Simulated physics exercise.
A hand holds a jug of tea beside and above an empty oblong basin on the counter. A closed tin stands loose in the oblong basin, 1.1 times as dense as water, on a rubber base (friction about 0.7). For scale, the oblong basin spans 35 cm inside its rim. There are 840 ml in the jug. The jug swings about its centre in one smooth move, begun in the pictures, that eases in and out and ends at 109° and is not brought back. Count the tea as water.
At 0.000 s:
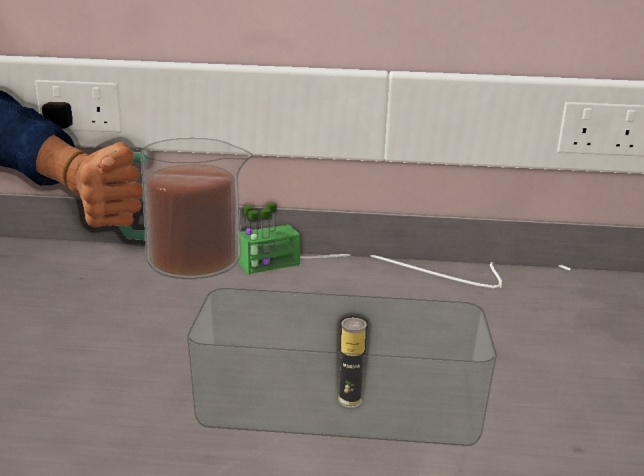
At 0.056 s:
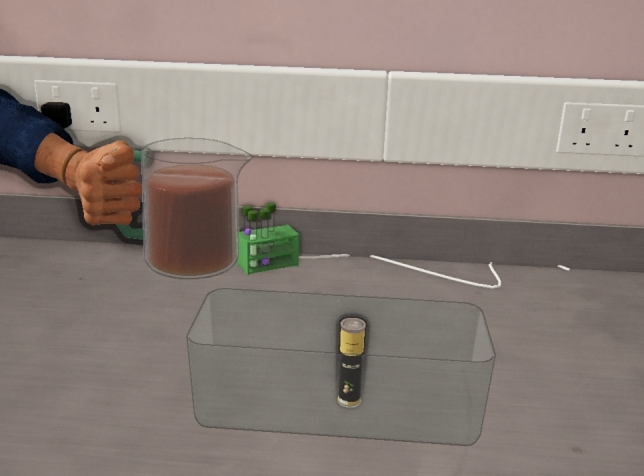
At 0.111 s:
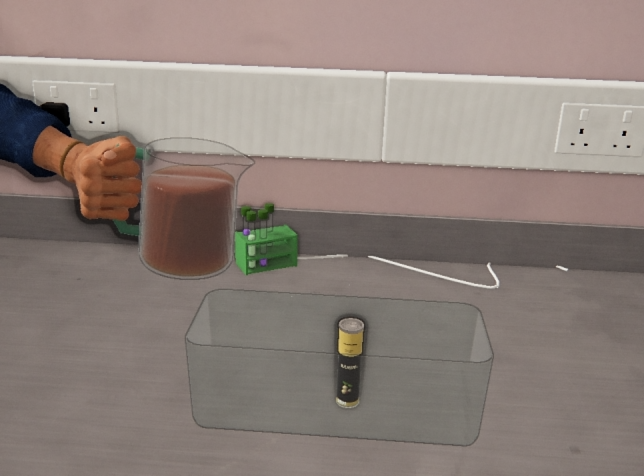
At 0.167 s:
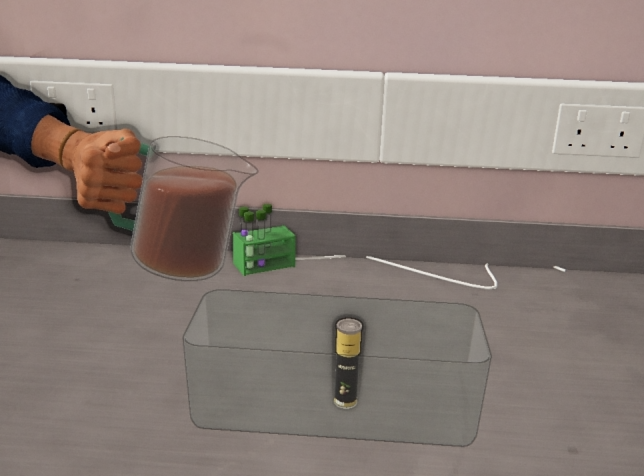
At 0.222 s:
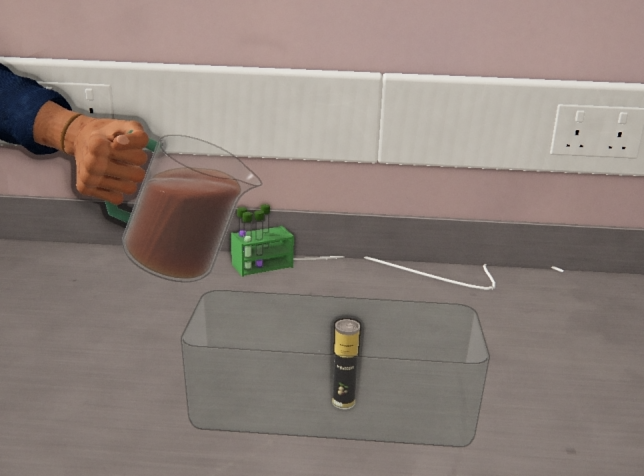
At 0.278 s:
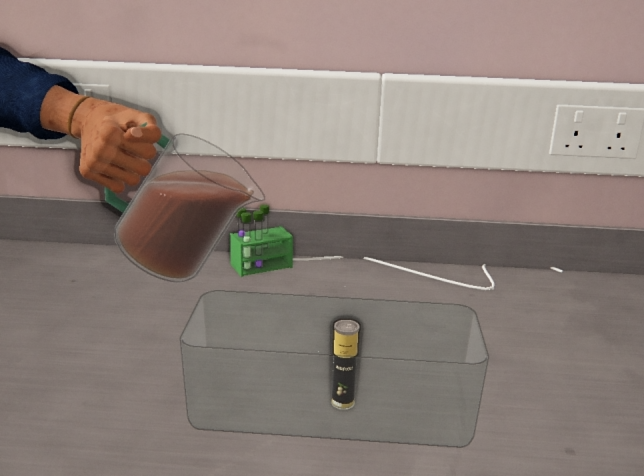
A hand tilting a clear jug of brown liquid steadily to the right beside a clear basin holding an upright black-and-yellow tin.
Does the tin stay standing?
The tin stays up.
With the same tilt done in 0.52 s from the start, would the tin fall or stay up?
Then it remains upright.
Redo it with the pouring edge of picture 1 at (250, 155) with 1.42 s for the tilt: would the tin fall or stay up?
Then it remains upright.
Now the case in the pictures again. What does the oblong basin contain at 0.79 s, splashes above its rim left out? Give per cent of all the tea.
Some 64 per cent.
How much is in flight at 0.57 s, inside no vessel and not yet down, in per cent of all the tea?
Some 20 per cent.
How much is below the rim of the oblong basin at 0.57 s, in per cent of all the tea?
Some 10 per cent.
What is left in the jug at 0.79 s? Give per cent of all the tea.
About 20 per cent.
By 0.57 s the tilt is 94° and 69 per cent is still to pour; the tin stands where it began.
By 0.79 s the tilt is 109° and 20 per cent is still to pour; the tin stands where it began.
By 1.01 s the tilt is 109° and 3 per cent is still to pour; the tin stands where it began.
By 1.26 s the tilt is 109° and 0 per cent is still to pour; the tin stands where it began.
At rest the tin stands where it began.
